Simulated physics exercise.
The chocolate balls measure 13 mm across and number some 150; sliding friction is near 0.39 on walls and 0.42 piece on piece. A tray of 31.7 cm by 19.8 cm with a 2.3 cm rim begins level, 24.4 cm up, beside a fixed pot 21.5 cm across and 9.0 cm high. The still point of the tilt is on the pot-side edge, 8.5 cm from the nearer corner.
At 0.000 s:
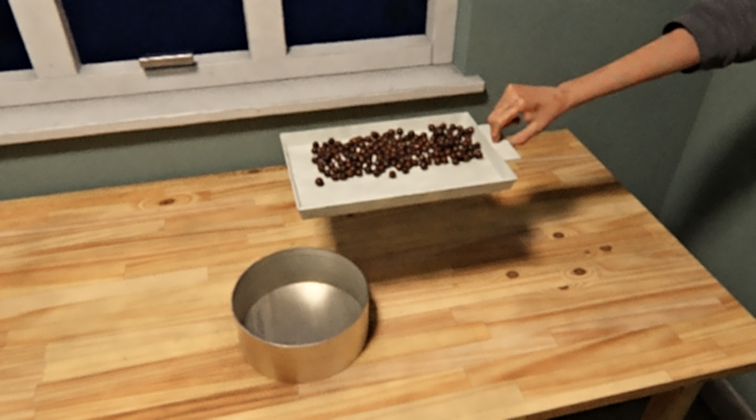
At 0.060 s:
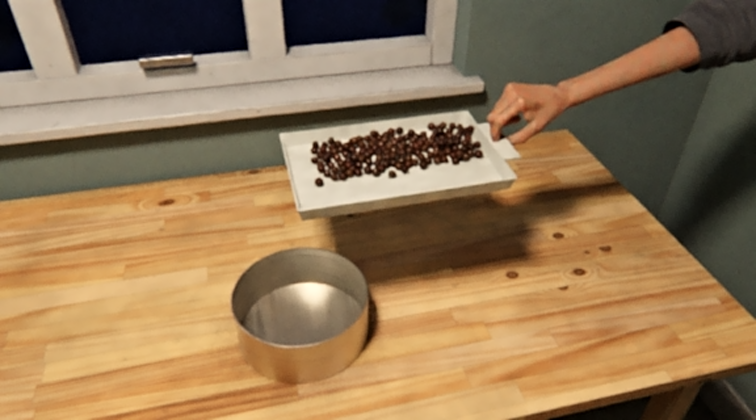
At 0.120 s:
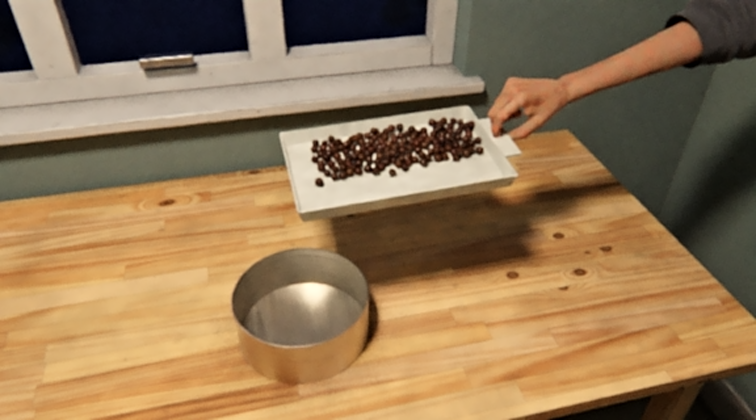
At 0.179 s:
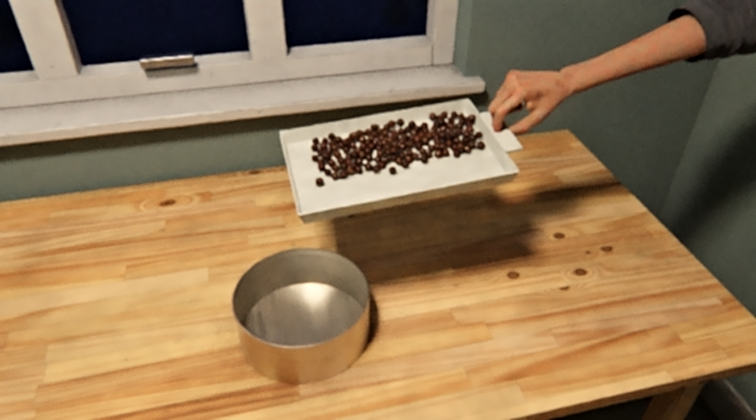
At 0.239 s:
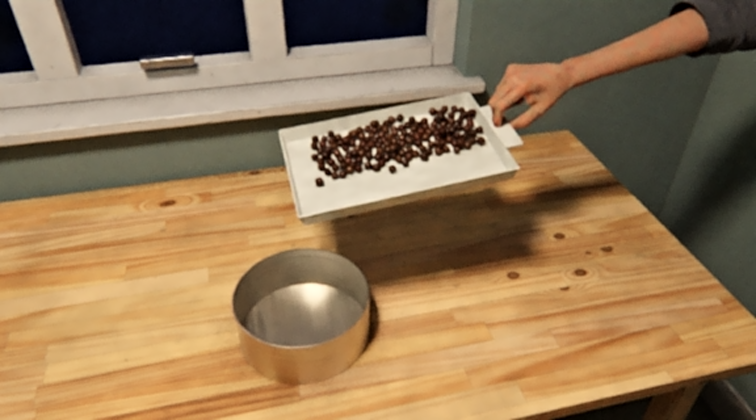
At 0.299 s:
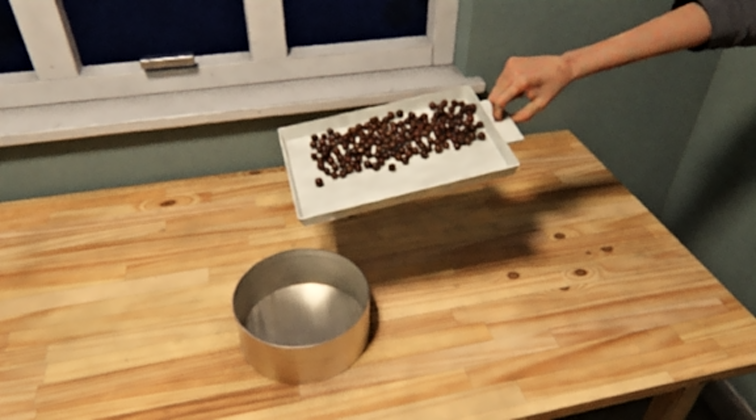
White tray of chocolate balls tilting gently down toward the left as a hand raises its right end above a wooden table.
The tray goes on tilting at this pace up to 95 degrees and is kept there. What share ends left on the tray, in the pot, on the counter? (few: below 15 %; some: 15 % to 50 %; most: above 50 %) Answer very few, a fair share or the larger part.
Tray: Very few, pot: The larger part, counter: Very few.
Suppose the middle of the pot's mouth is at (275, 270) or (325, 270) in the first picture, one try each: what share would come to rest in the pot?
About 60 and 90 per cent.
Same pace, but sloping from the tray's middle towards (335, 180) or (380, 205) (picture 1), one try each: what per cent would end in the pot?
Some 70 and 85 per cent.
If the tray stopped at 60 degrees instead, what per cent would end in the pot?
Then about 5 per cent.
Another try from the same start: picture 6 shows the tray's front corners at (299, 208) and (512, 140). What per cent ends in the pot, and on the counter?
Pot 30, counter 70.
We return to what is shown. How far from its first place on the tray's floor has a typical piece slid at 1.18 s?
About 12 cm.
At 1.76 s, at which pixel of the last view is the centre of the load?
At about (329, 198).
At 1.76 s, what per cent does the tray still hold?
Some 95 per cent of the load.
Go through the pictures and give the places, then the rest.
Tray tilt 0 degrees, front corners at (302, 207) and (512, 177); middle of the pieces at (394, 151); pot at (300, 292), in the first picture.
Tray tilt 1 degrees, front corners at (302, 207) and (512, 176); middle of the pieces at (394, 151), in the second picture.
Tray tilt 3 degrees, front corners at (302, 209) and (513, 173); middle of the pieces at (394, 148), in the third picture.
Tray tilt 5 degrees, front corners at (302, 211) and (513, 170), lowest corner left front; middle of the pieces at (395, 145), in the fourth picture.
Tray tilt 8 degrees, front corners at (302, 213) and (514, 166), lowest corner left front; middle of the pieces at (394, 142), in the fifth picture.
Tray tilt 11 degrees, front corners at (302, 215) and (514, 163), lowest corner left front; middle of the pieces at (394, 139); pot at (301, 293). Its pace works out near 45 degrees a second, in the sixth picture.
After 1.18 s, tilt 50 degrees; the tray holds 100 %, the pot 0 %.
Then, at 1.76 s, tilt 76 degrees; the tray holds 95 %, the pot 0 %.
After 2.40 s, tilt 95 degrees; the tray holds 0 %, the pot 100 %.
At rest (3.1 s), tray 0 %, pot 100 %, counter 0 %.
